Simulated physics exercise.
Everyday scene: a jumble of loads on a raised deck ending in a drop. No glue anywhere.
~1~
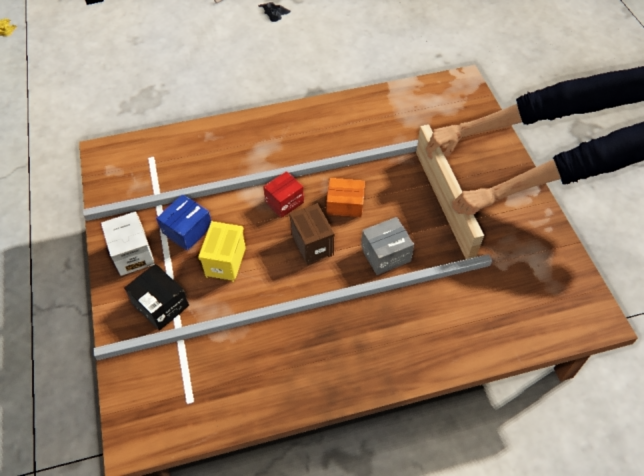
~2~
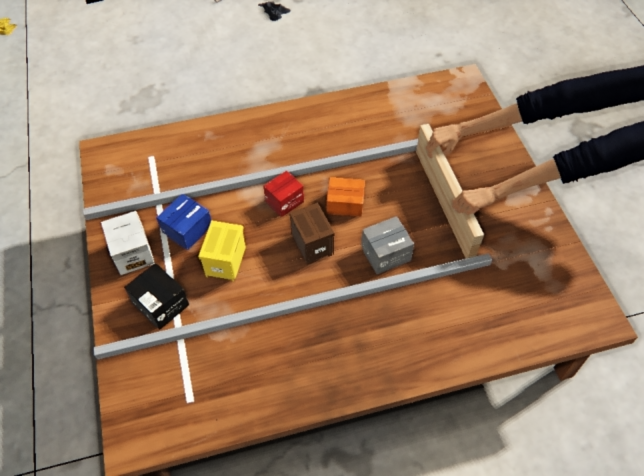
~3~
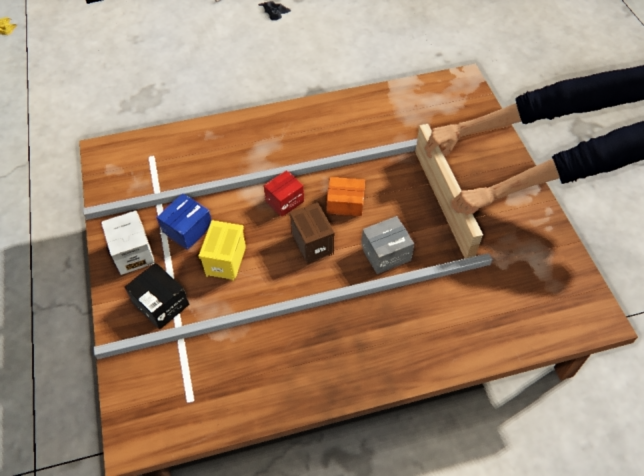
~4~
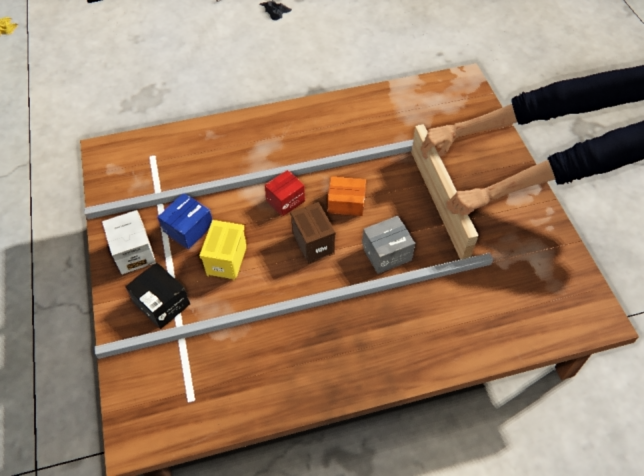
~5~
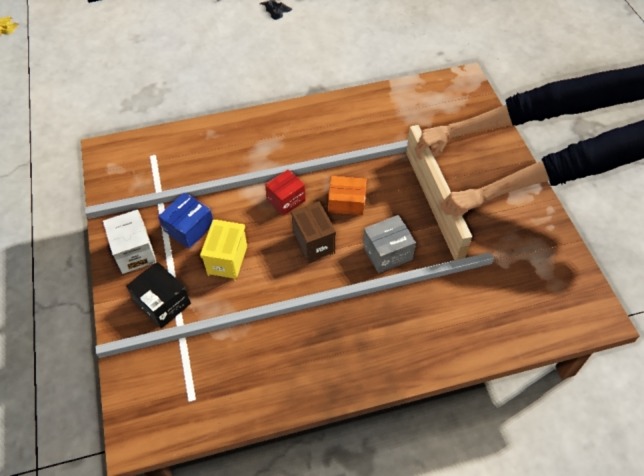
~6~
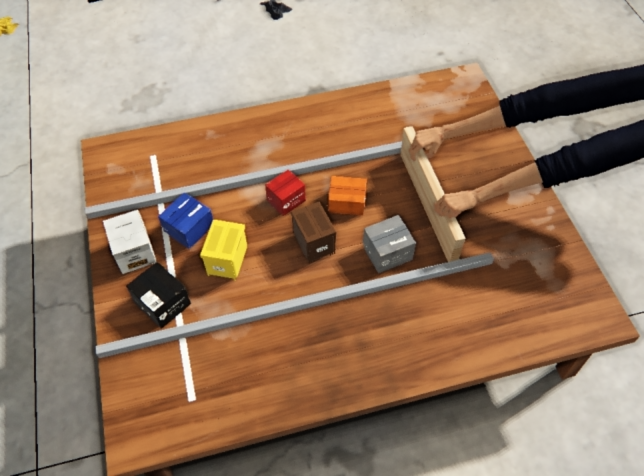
Two hands slide a wooden plank slightly left between rails toward scattered colored boxes.
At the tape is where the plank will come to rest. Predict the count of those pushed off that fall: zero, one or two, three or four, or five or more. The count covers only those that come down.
The count is one or two.
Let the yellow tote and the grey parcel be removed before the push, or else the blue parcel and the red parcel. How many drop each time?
The count is 1 in the first case and 0 in the second.
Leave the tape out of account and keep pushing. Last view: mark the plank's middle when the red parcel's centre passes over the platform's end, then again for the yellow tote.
The middle is at (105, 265) when it's the red parcel, and at (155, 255) when it's the yellow tote.
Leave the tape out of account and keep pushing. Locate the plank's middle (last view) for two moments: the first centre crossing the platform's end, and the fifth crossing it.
Near (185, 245) first, near (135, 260) second.
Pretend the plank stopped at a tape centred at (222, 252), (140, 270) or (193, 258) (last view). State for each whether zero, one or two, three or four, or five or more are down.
In the order of the places given: Not one; three or four; not one.
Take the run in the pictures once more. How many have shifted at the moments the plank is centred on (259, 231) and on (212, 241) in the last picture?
Answer - first 6, then 8.
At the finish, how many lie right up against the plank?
The count comes out at 3.
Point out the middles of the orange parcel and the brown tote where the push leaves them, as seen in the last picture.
You'll see the orange parcel at (147, 240), with the brown tote at (123, 274).
Soon after, none off yet; white box at rest near (130, 242); black parcel at rest near (159, 295); blue parcel at rest near (187, 221).
Then, none off yet; white box moved a little near (110, 234); black parcel moved a little near (153, 299); blue parcel moved about its own width near (153, 213).
At rest, the number that fall off is one or two; fallen, white box.
